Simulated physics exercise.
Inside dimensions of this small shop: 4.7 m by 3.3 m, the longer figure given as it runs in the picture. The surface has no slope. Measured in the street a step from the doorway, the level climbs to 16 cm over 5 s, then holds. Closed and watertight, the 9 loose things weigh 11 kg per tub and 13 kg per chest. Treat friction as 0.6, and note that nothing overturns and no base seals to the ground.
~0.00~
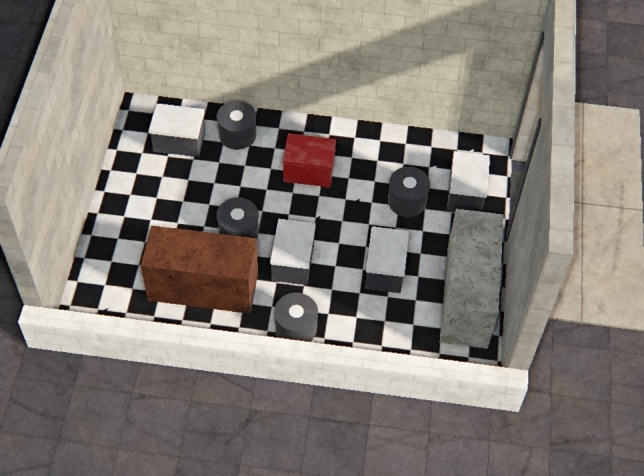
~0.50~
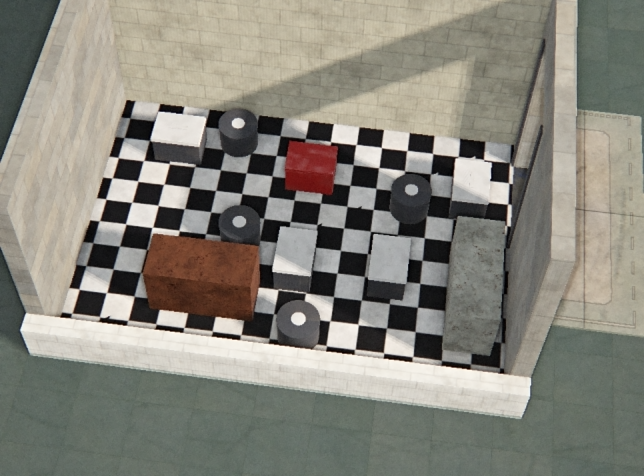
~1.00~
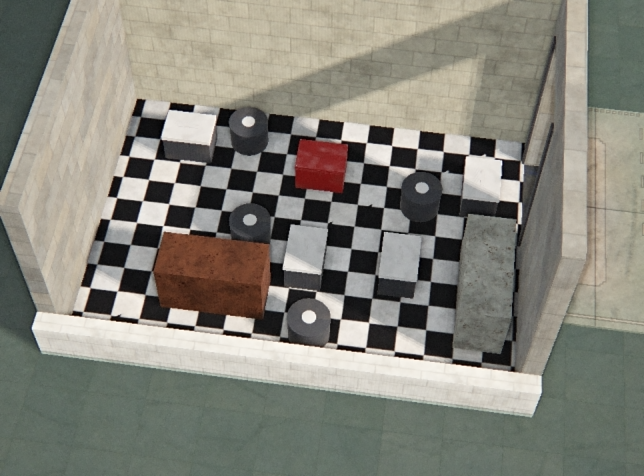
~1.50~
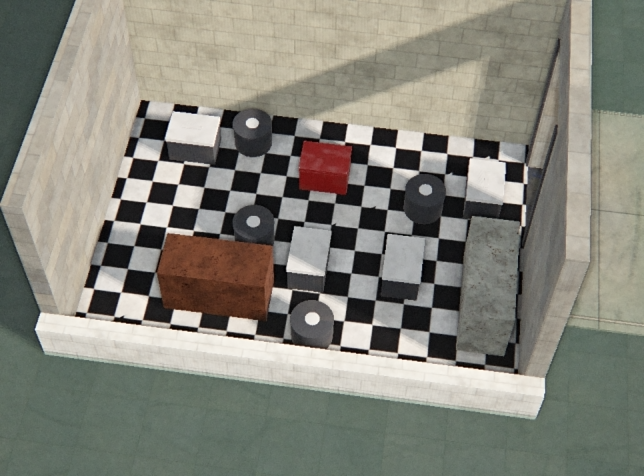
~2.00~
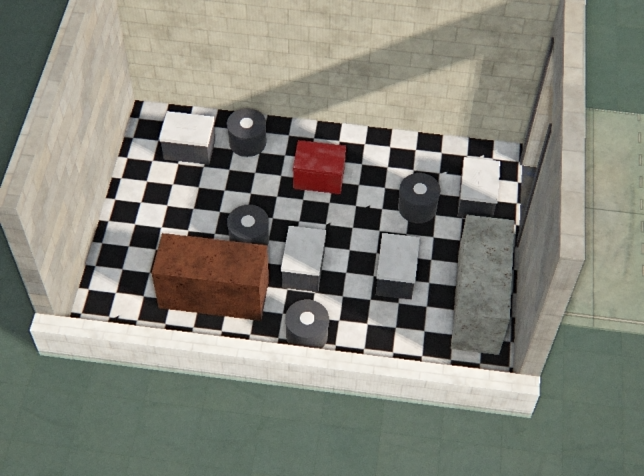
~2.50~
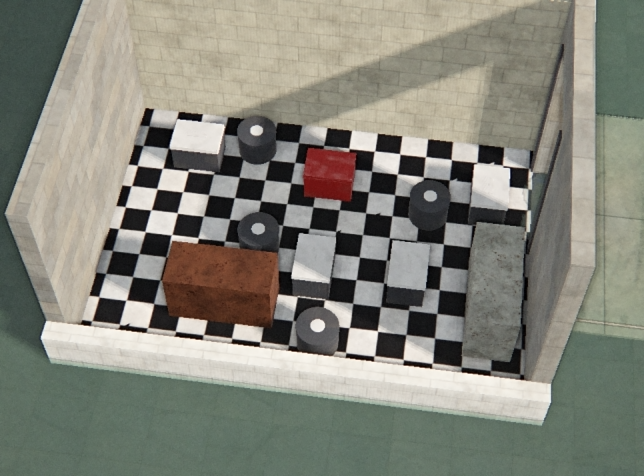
In a small roofless shop with a black-and-white checkered floor, a red chest sits among pale boxes, dark round drums and a large brown block. The dark paving outside turns murky green, as if under water, and stays so while the view shifts slightly; inside, the floor looks dry and nothing moves.
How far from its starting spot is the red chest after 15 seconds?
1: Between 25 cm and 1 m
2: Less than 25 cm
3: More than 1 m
More than 1 m.
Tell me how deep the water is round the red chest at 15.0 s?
12 cm, roughly.
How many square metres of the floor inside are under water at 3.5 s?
0.5 m2.
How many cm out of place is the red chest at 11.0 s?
Close to 100 cm.
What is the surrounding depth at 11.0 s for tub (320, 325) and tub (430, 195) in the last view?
5 and 8 cm.
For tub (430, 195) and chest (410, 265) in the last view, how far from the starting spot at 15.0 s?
200 cm, 5 cm.
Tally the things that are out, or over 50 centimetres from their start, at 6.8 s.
Tally at that time: 0.
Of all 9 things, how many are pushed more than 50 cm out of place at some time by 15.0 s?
My count gives 7.
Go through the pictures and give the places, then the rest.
The first picture shows the red chest at (310, 150), on the bottom; water covers 0.0 m2; 0 of 9 have shifted.
The second picture shows the red chest at (311, 157) rests on the ground; 0.0 m2 under water; 0 of 9 have shifted.
The third picture shows the red chest at (322, 156) rests on the ground; water covers 0.0 m2; 0 of 9 have shifted.
The fourth picture shows the red chest at (325, 157), on the bottom; water covers 0.0 m2; 0 of 9 have shifted.
The fifth picture shows the red chest at (320, 157), on the bottom; water covers 0.0 m2; 0 of 9 have shifted.
The sixth picture shows the red chest at (330, 164), on the bottom; 0.0 m2 under water; 0 of 9 have shifted.
After 3.5 s the red chest is near (330, 164), 0.0 m from its start, aground; 0 afloat.
After 6.8 s the red chest is near (330, 164), 0.0 m from its start, aground; 0 afloat.
After 11.0 s the red chest is near (234, 179), 1.1 m from its start, aground; 4 afloat.
After 15.0 s the red chest is near (141, 306), 2.7 m from its start, afloat; 8 afloat.
